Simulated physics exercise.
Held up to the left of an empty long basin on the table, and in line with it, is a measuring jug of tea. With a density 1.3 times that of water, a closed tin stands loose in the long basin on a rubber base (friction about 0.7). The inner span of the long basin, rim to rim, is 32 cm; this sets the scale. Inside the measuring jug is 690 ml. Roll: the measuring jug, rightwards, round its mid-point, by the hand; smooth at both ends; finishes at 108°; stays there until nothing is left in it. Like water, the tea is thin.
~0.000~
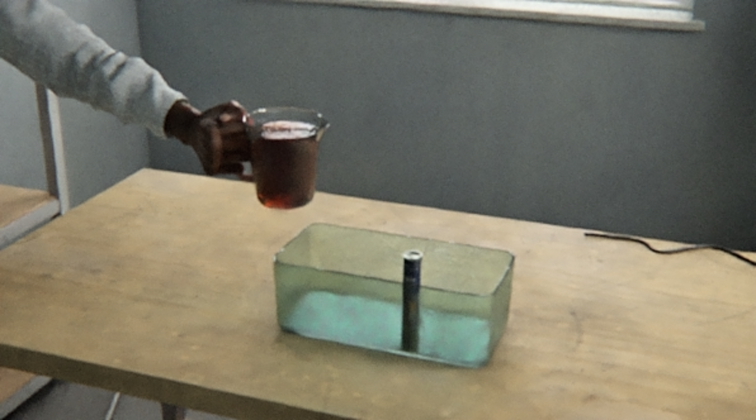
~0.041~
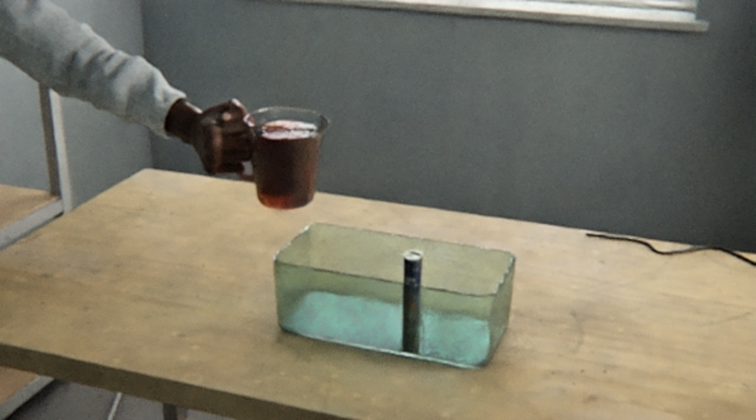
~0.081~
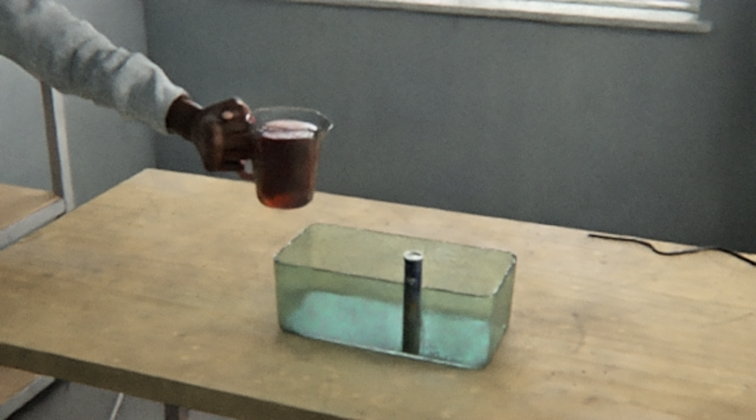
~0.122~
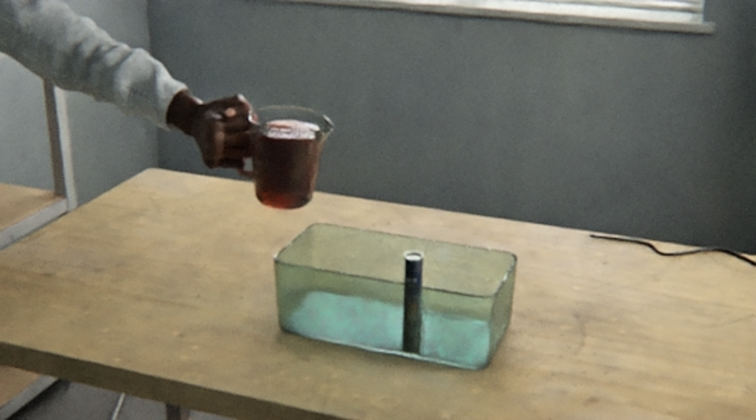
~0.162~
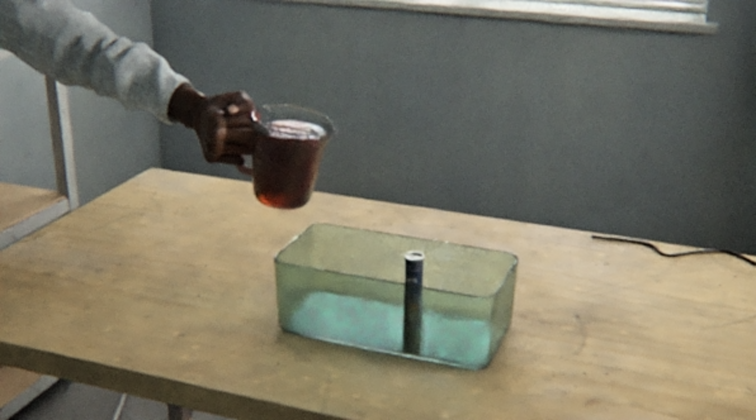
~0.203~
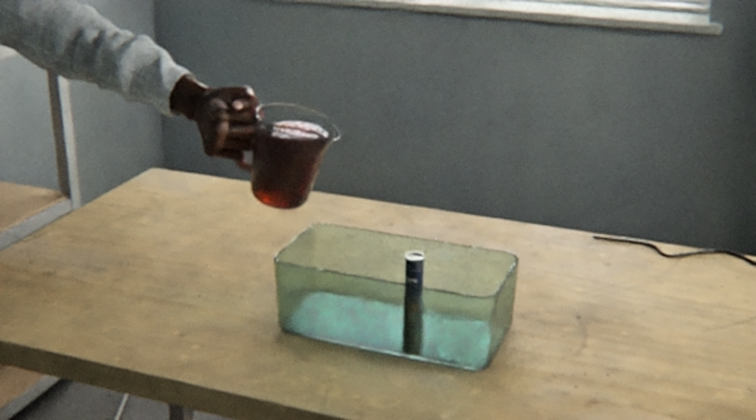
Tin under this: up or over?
It ends up erect.
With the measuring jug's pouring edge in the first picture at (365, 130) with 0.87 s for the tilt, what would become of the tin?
It tumbles.
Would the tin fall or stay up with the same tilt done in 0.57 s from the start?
After the tilt, the tin is still standing.
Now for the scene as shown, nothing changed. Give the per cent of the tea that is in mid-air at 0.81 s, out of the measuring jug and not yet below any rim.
Near 16 in a hundred.
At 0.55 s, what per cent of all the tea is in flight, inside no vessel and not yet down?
22 per cent.
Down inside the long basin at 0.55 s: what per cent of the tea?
About 8%.
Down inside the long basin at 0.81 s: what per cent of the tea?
Some 68 per cent.
By 0.55 s the tilt is 76° and 70 per cent is still to pour; the tin stands where it began.
By 0.81 s the tilt is 107° and 16 per cent is still to pour; the tin stands where it began.
By 1.08 s the tilt is 108° and 0 per cent is still to pour; the tin stands where it began.
By 1.37 s the tilt is 108° and 0 per cent is still to pour; the tin stands where it began.
At rest the tin stands where it began.
